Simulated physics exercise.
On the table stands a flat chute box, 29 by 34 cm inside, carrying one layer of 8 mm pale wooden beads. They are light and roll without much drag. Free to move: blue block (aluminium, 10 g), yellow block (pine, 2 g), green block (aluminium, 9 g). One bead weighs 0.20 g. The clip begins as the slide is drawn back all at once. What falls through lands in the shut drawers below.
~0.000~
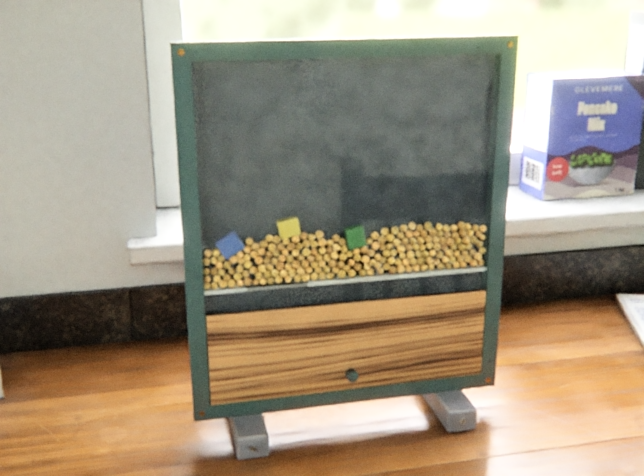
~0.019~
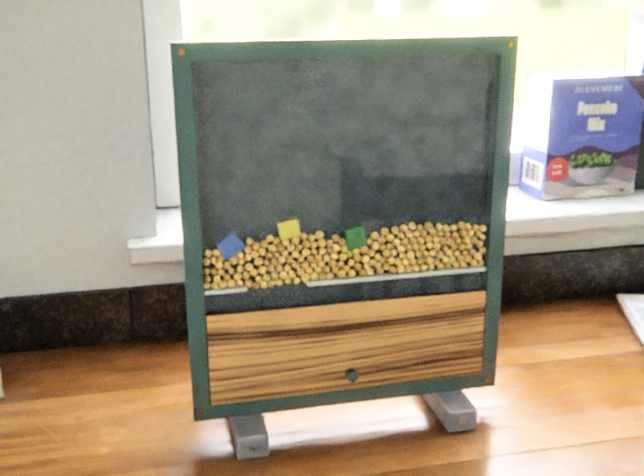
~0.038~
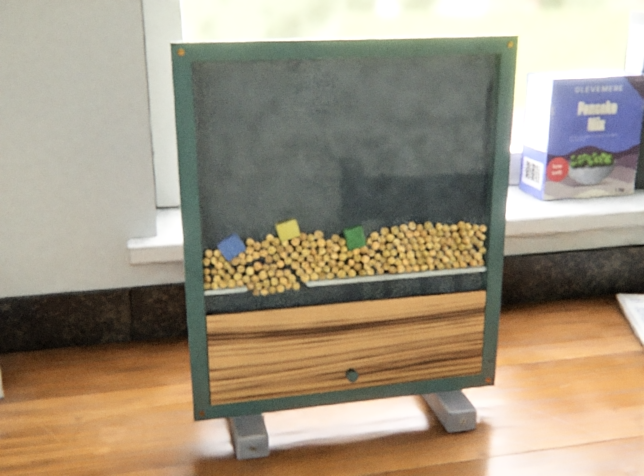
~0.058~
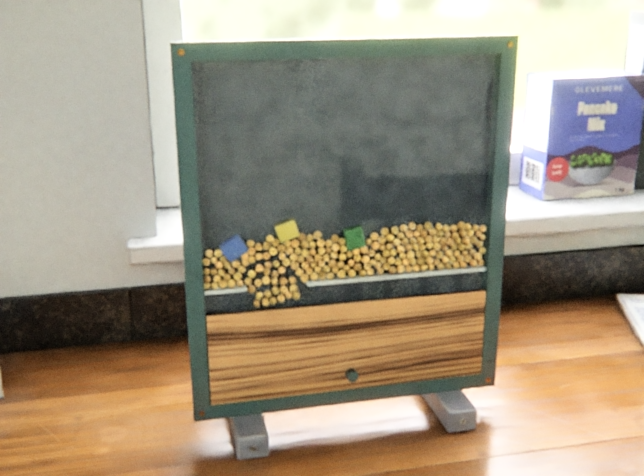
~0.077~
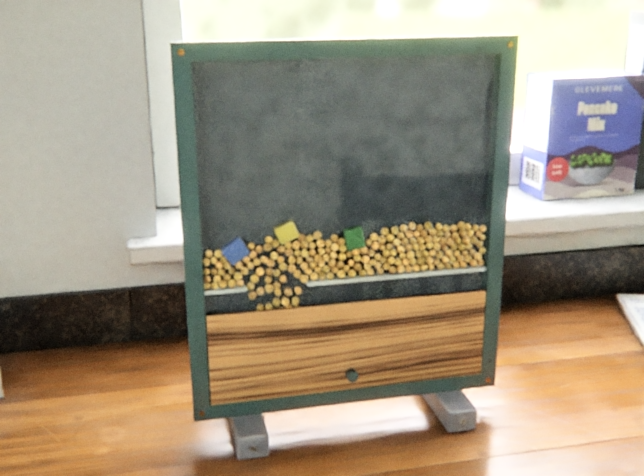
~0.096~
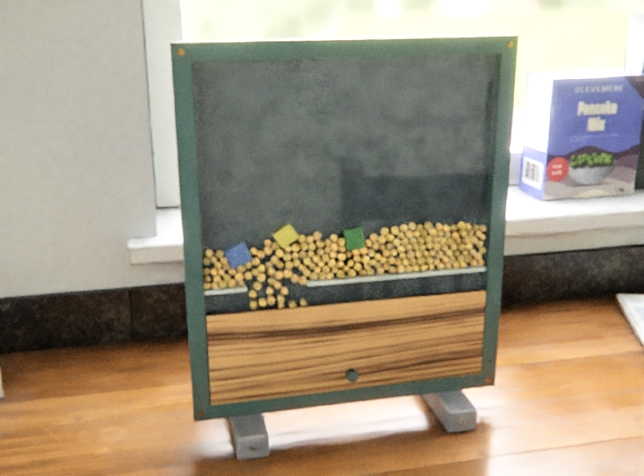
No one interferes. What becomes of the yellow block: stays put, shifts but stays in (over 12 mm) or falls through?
Yellow block: Falls through.
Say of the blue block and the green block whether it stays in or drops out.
Blue block drops out, green block drops out.
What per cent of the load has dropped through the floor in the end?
Some 45 per cent.
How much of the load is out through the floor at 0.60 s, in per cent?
Roughly 40 per cent.
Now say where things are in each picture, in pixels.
The first frame shows about 210 beads; load centre (350, 254); blue block (230, 245) tilted 31°; yellow block (289, 227) tilted 11°; green block (355, 237) tilted 11°; slide (242, 289) to (311, 283).
The second frame shows load centre (350, 254); 0 out.
The third frame shows load centre (350, 254); 6 out.
The fourth frame shows load centre (357, 258); 12 out.
The fifth frame shows load centre (357, 258); 17 out.
The sixth frame shows load centre (357, 259); 21 out; blue block (238, 255) tilted 23°; yellow block (286, 235) tilted 33°; green block (354, 238) tilted 10°.
After 0.25 s, 30 % are out; blue block moved 7.9 cm tilted 84°; yellow block below the floor; green block moved 1.7 cm tilted 28°.
After 0.60 s, 40 % are out; blue block below the floor; yellow block below the floor; green block moved 6.9 cm tilted 68°.
After 1.30 s, 45 % are out; blue block below the floor; yellow block below the floor; green block below the floor.
Settled by 1.5 s, 45 % are out; blue block below the floor; yellow block below the floor; green block below the floor.
